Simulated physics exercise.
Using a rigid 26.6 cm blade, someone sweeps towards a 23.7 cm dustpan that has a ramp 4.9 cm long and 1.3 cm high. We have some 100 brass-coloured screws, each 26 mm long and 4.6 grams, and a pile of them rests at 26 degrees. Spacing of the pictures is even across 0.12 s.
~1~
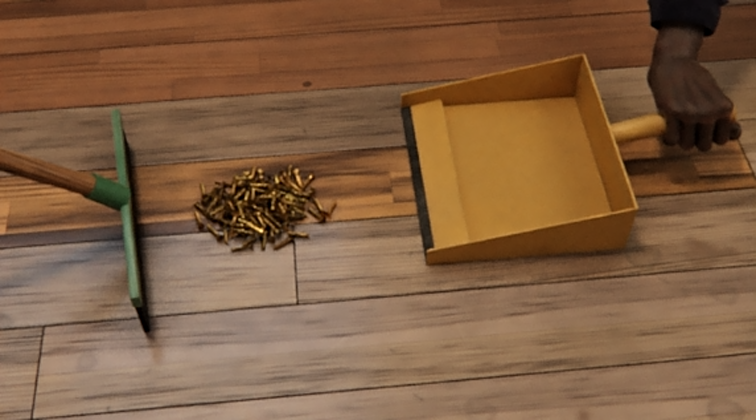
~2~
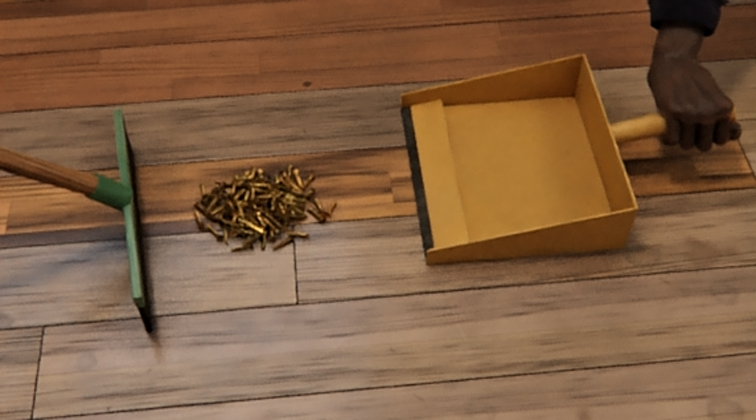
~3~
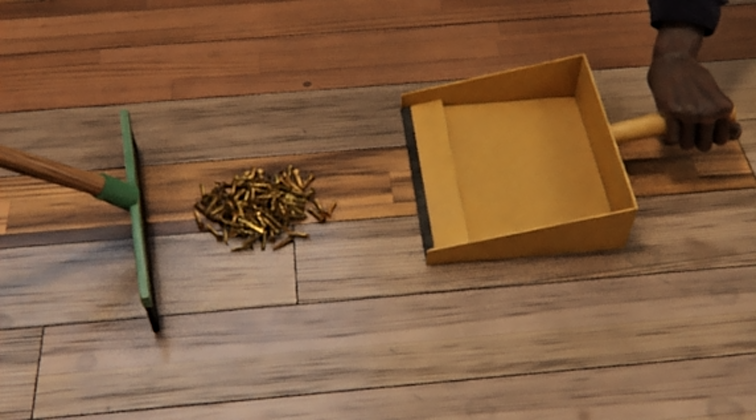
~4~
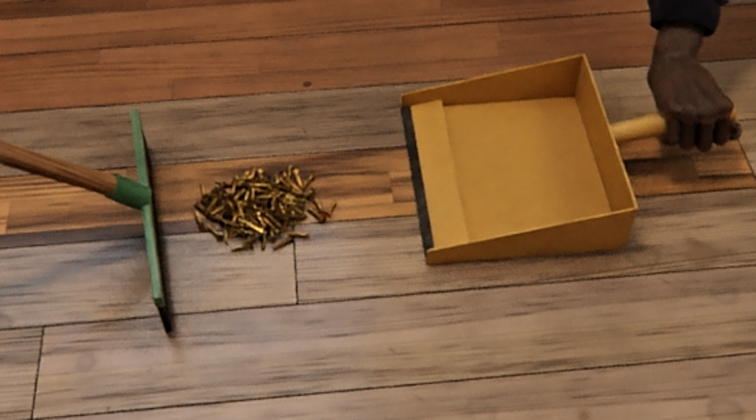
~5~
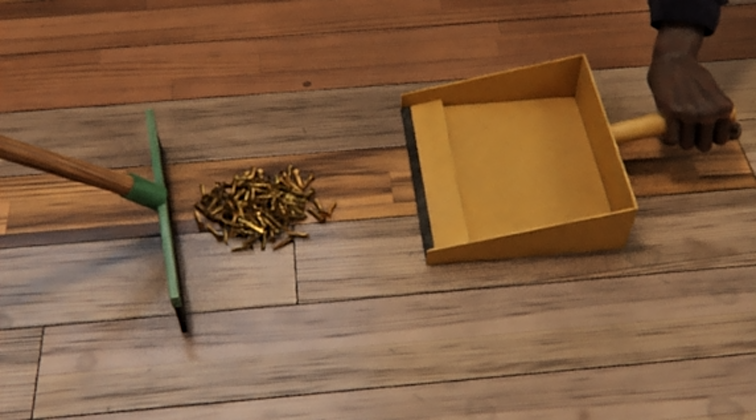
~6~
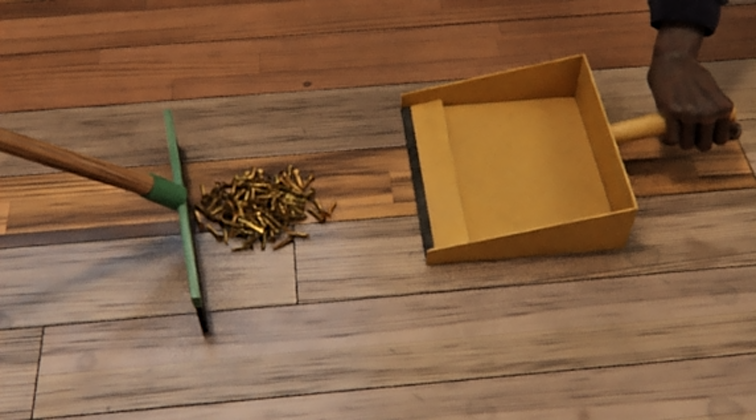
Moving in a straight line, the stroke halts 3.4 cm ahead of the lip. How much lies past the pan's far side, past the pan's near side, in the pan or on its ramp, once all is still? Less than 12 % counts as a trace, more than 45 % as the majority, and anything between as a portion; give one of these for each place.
Past the pan's far side - a trace, past the pan's near side - a trace, in the pan or on its ramp - a portion.
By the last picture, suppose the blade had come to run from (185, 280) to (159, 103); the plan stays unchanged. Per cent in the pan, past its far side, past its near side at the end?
Split: Pan = 30, far = 5, near = 0.
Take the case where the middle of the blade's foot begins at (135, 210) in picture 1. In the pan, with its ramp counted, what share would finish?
45 %.
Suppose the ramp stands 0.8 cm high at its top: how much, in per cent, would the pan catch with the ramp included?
I'd expect close to 40 per cent.
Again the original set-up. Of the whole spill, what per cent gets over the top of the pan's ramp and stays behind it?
Estimate: Near 5 per cent of all.
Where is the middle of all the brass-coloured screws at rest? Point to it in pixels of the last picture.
Centre at rest, approx.: (415, 189) px.
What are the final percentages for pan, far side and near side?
Result in %: Far side 0, near side 5, pan 40.
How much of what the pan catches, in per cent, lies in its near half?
Some 70 per cent.
Then, 0.13 s after the last picture, middle of the blade 14 cm from the lip; 0 % over the lip, far side 0 %, near side 0 %.
Then, 0.21 s after the last picture, middle of the blade 7 cm from the lip; 0 % over the lip, far side 0 %, near side 0 %.
Then, 0.43 s after the last picture, middle of the blade 5 cm from the lip; 45 % over the lip, far side 0 %, near side 5 %.
In the end, far side 0 %, near side 5 %, pan 40 %, in front of the lip or behind the blade 55 %.
